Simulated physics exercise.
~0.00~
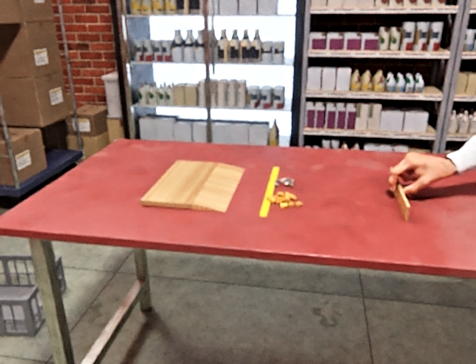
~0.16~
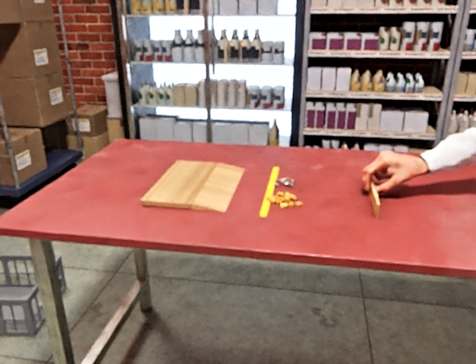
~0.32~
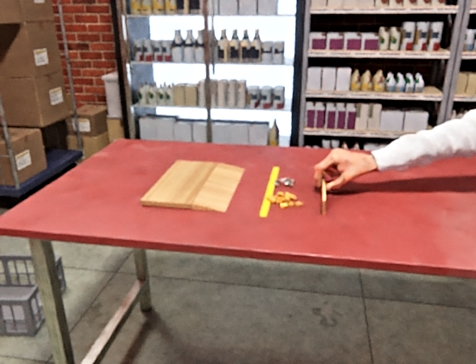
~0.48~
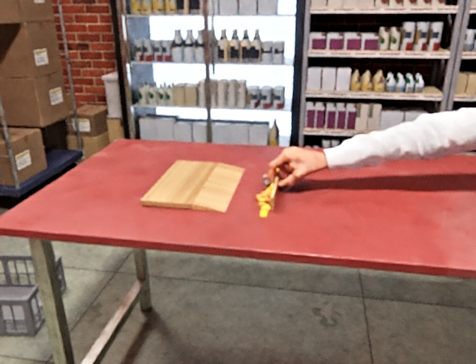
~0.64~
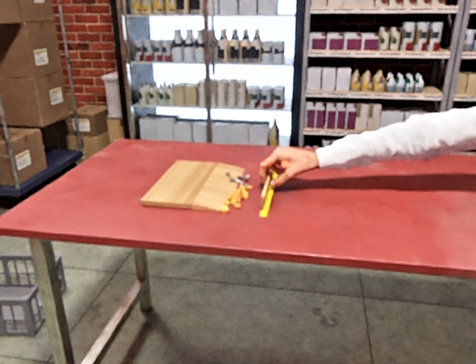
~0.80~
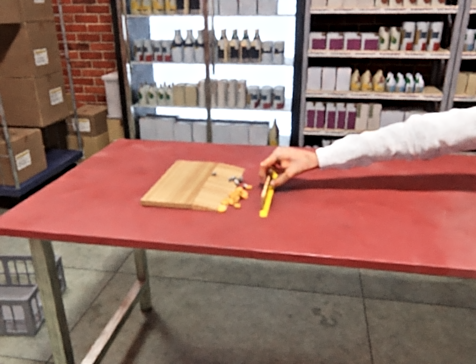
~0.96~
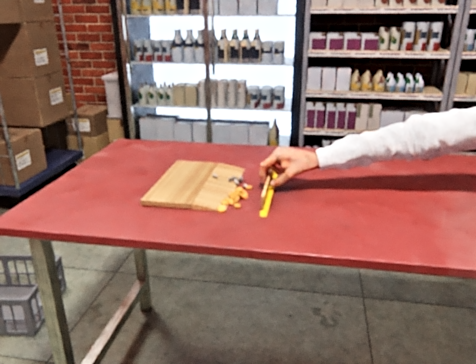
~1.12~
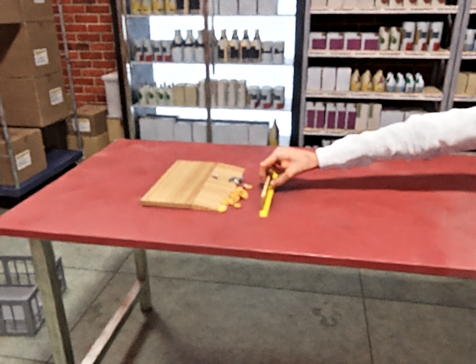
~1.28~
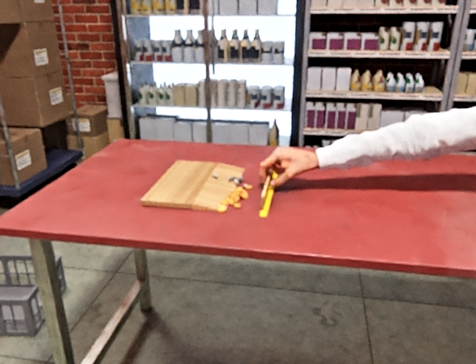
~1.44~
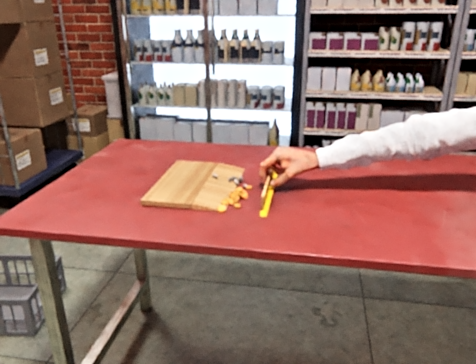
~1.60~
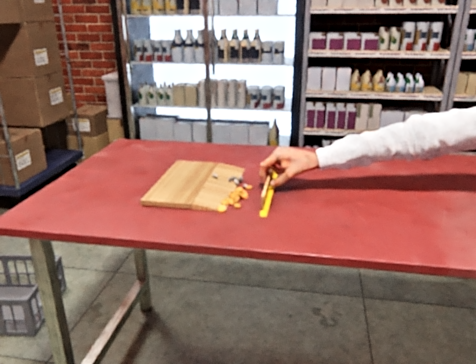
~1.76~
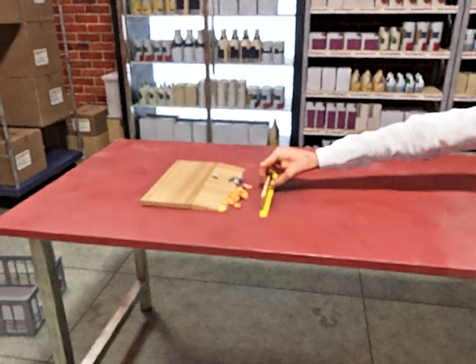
On a red table, a hand slides a wooden strip left, pushing small pieces partly onto a ramp.
